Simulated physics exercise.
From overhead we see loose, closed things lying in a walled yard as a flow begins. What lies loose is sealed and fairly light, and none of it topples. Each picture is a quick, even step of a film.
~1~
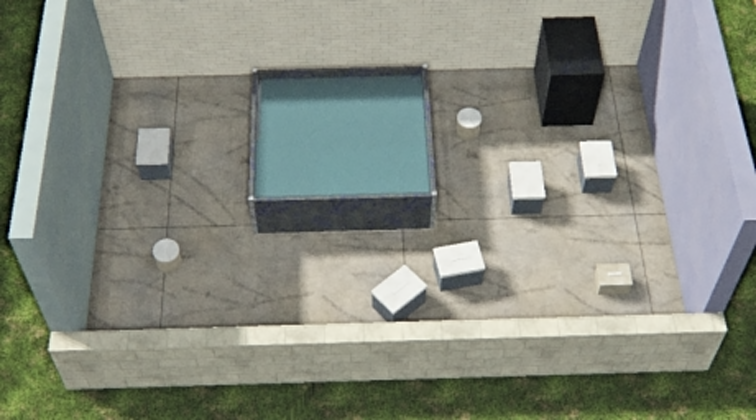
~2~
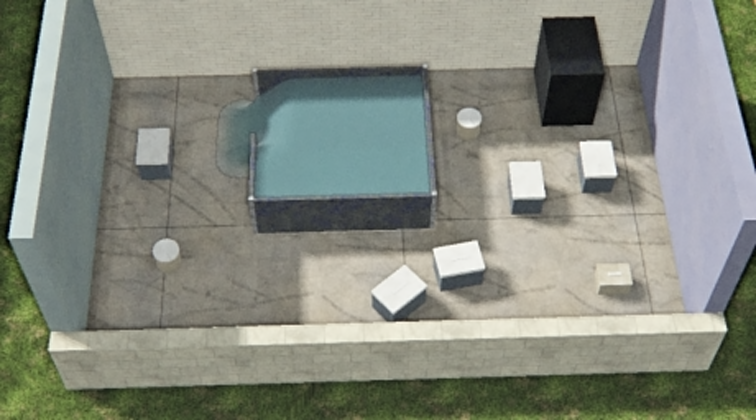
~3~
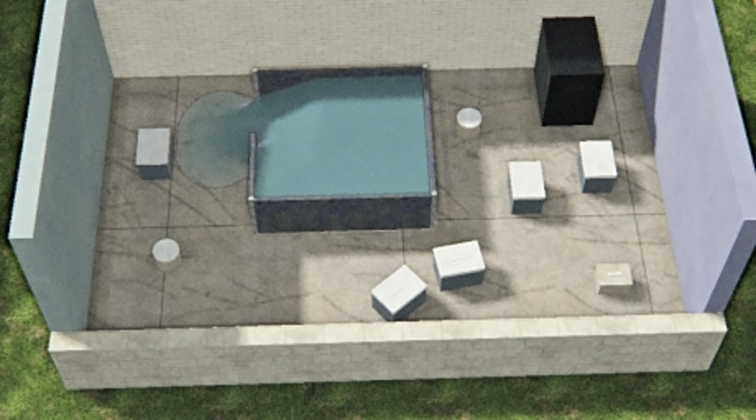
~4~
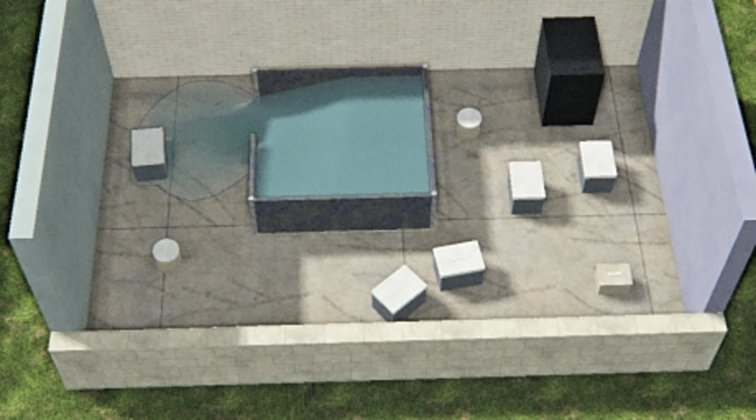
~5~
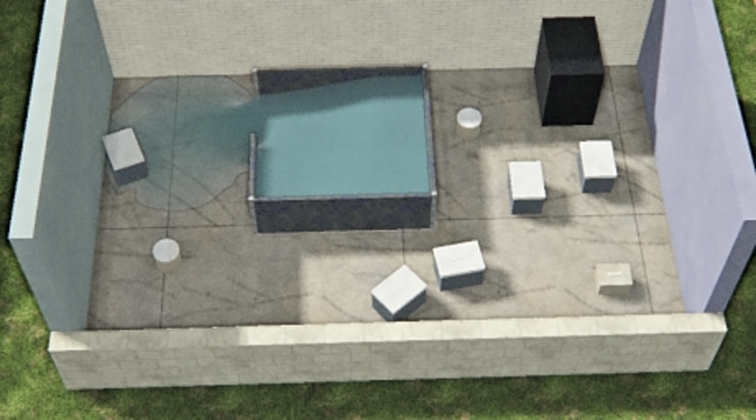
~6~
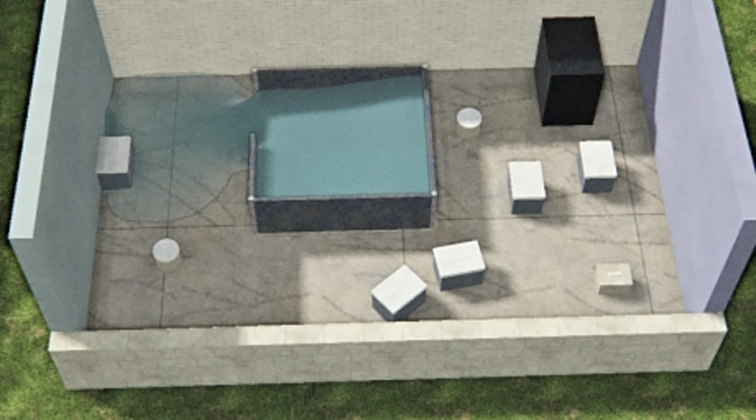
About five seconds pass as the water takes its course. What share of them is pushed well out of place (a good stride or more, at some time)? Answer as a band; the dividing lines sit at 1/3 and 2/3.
1/3 to 2/3.
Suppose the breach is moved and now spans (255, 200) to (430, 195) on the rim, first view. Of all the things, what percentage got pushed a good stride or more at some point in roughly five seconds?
Roughly 90 percent.
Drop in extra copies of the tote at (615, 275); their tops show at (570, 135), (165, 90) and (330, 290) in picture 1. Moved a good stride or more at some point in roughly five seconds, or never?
Result by item: Stays where it is / gets dislodged / gets dislodged.
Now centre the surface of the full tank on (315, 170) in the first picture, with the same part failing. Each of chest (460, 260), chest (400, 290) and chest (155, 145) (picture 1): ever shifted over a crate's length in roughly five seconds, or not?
In order: Went well off, went well off, went well off.
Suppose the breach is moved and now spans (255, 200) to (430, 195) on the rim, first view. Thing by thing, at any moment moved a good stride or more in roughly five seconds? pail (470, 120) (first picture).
Answer: Distance not reached.
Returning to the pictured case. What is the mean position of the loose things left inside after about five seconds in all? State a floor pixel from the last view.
Roughly (511, 233).
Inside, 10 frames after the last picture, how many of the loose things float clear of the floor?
It works out to 1.
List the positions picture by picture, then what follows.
The first frame shows a chest at (153, 145), on the bottom; a pail at (469, 118), on the bottom; 0 of 8 have shifted.
The second frame shows a chest at (153, 145) rests on the ground; a pail at (469, 118) rests on the ground; 0 of 8 have shifted.
The third frame shows a chest at (153, 145) rests on the ground; a pail at (469, 118), on the bottom; 0 of 8 have shifted.
The fourth frame shows a chest at (147, 145), on the bottom, close to its start; a pail at (469, 118) rests on the ground; 1 of 8 have shifted.
The fifth frame shows a chest at (123, 148) rests on the ground, a stride from its start; a pail at (469, 118) rests on the ground; 1 of 8 have shifted.
The sixth frame shows a chest at (113, 153), on the bottom, a stride from its start; a pail at (469, 118) rests on the ground; 1 of 8 have shifted.
A moment on, 1 of 8 are well off their spots; 1 afloat.
Next, 1 of 8 are well off their spots; 1 afloat.
Later, 2 of 8 are well off their spots; 2 afloat.
In the end, 4 of 8 are well off their spots, and 4 have been at some point; 2 afloat.
